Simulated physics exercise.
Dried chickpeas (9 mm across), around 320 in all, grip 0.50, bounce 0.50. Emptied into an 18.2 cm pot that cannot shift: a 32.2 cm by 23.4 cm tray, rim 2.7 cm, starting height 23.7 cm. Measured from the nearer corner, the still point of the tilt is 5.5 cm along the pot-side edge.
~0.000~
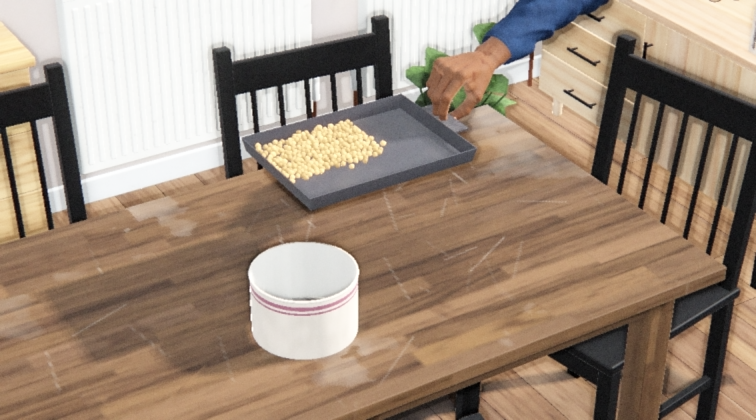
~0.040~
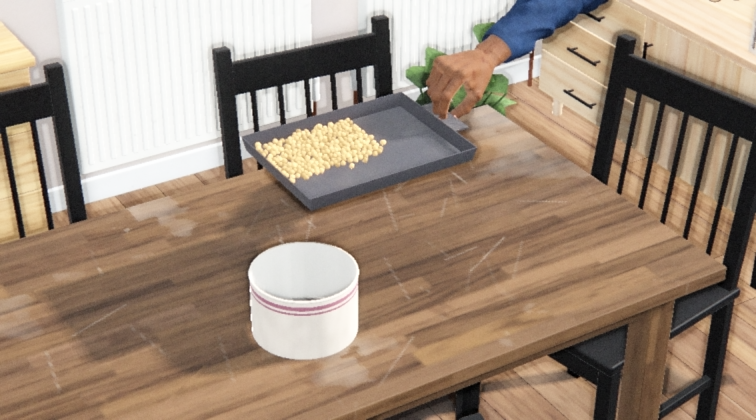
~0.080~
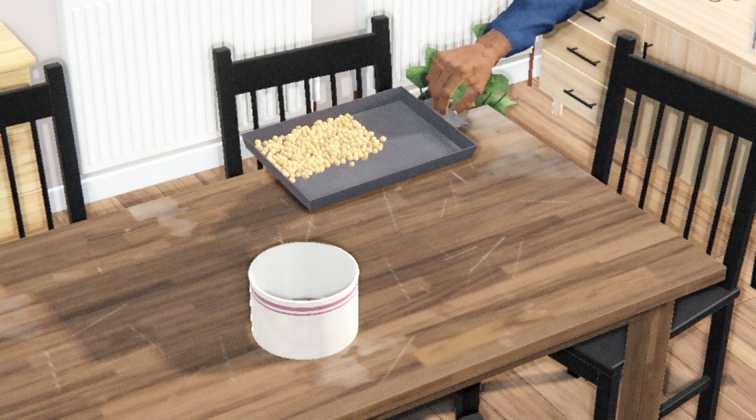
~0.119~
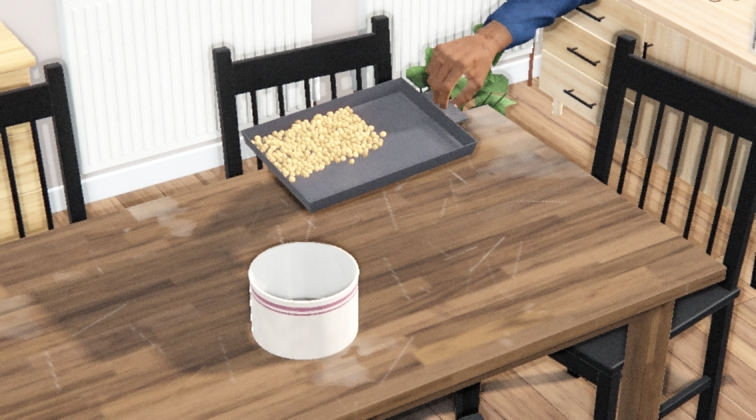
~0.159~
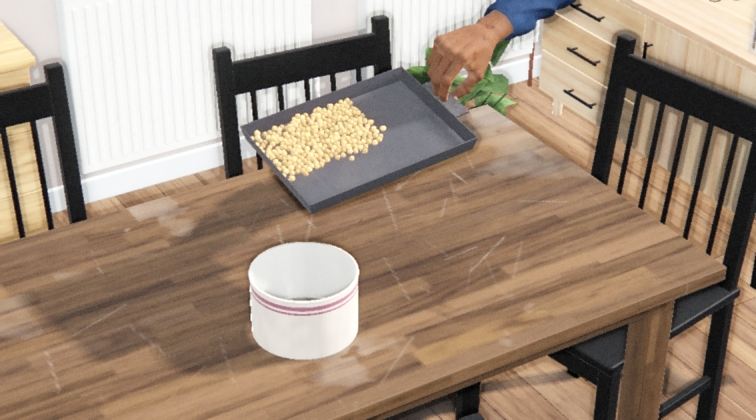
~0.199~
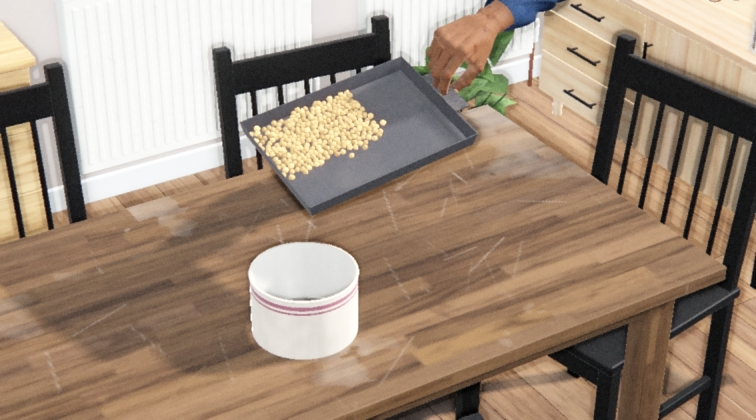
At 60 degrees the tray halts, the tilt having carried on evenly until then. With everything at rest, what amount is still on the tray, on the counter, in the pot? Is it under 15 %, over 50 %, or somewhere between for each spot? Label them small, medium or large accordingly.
Left on the tray - large, counter - small, pot - medium.
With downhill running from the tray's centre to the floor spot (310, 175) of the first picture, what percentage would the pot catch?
That would be close to 0 per cent.
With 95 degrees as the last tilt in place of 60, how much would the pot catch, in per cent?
You'd end up with some 95 % in the pot.
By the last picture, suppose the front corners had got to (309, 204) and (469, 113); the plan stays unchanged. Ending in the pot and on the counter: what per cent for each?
You'd end with pot at 25 and counter at 5.
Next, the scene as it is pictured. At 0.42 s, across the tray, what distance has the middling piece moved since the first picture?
2 cm.
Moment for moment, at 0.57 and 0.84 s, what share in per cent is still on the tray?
100 then 80.
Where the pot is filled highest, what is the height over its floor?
Some 1.5 cm.
After 0.42 s, tilt 38 degrees; the tray holds 100 %, the pot 0 %.
After 0.57 s, tilt 53 degrees; the tray holds 100 %, the pot 0 %.
After 0.84 s, tilt 60 degrees; the tray holds 80 %, the pot 10 %.
At rest (1.9 s), tray 65 %, counter 5 %, pot 30 %.
